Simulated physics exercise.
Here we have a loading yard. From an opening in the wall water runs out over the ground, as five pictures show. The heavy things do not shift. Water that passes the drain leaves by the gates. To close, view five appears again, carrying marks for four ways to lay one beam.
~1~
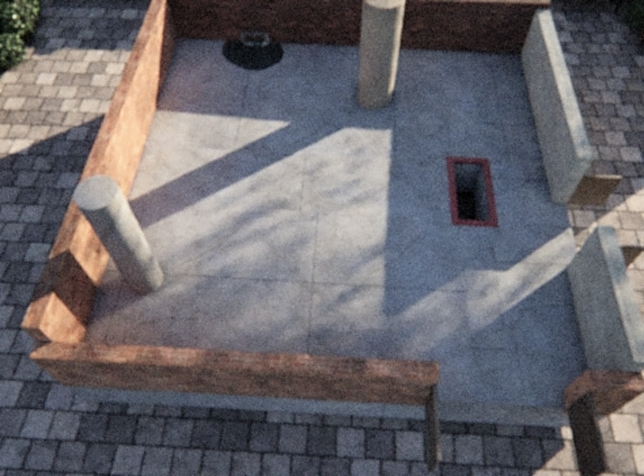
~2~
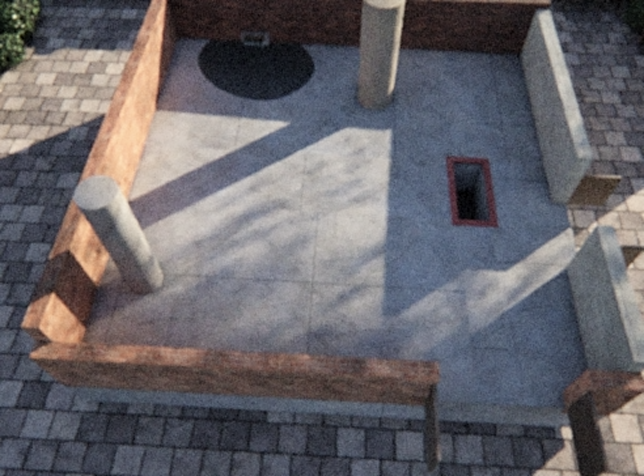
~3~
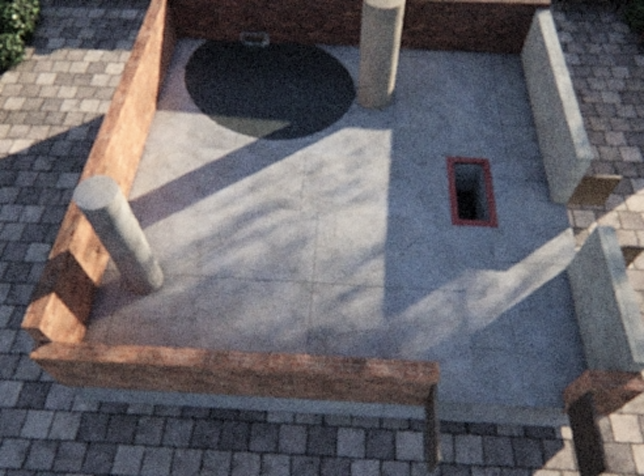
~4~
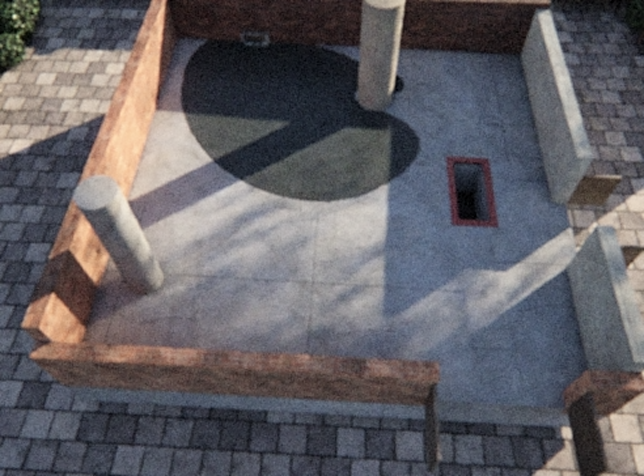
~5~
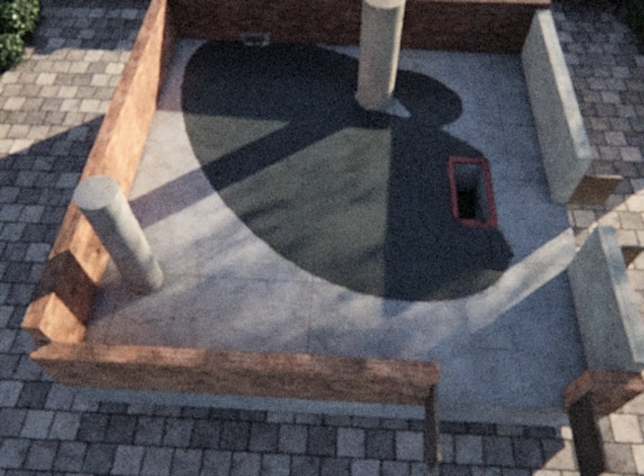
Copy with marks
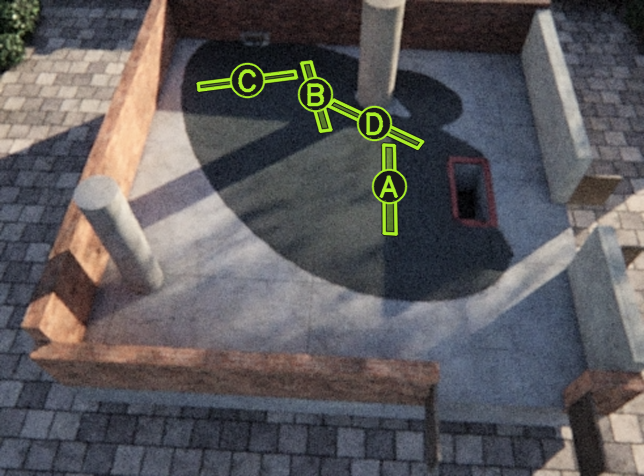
In the video, a dark wet patch spreads from an outlet at the back wall of a walled, paved yard, widening toward the lower right around a round pillar until it surrounds much of the red-edged drain.
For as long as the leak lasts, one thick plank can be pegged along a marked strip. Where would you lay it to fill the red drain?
Take D.
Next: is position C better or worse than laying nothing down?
Position C is worse.
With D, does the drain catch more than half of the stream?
No.
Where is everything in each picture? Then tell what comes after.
Outfall at (255, 38); red drain at (471, 191); open gate at (559, 234); open gate at (495, 388); front seen at (247, 65), 2 % of the ground wet; red drain still dry, in the first picture.
Front seen at (287, 91), 6 % of the ground wet; red drain still dry, in the second picture.
Front seen at (323, 126), 14 % of the ground wet; red drain still dry, in the third picture.
Front seen at (382, 180), 26 % of the ground wet; red drain still dry, in the fourth picture.
Front seen at (494, 273), 42 % of the ground wet; red drain taking water, in the fifth picture.
On the marked copy, A from (390, 233) to (389, 145); B from (306, 62) to (325, 130); C from (198, 86) to (295, 74); D from (331, 103) to (420, 144).
With A, about 13 % of the stream goes into the red drain, about 87 % out by the gates.
With B, about 12 % of the stream goes into the red drain, about 87 % out by the gates.
With C, about 15 % of the stream goes into the red drain, about 84 % out by the gates.
With D, about 25 % of the stream goes into the red drain, about 75 % out by the gates.
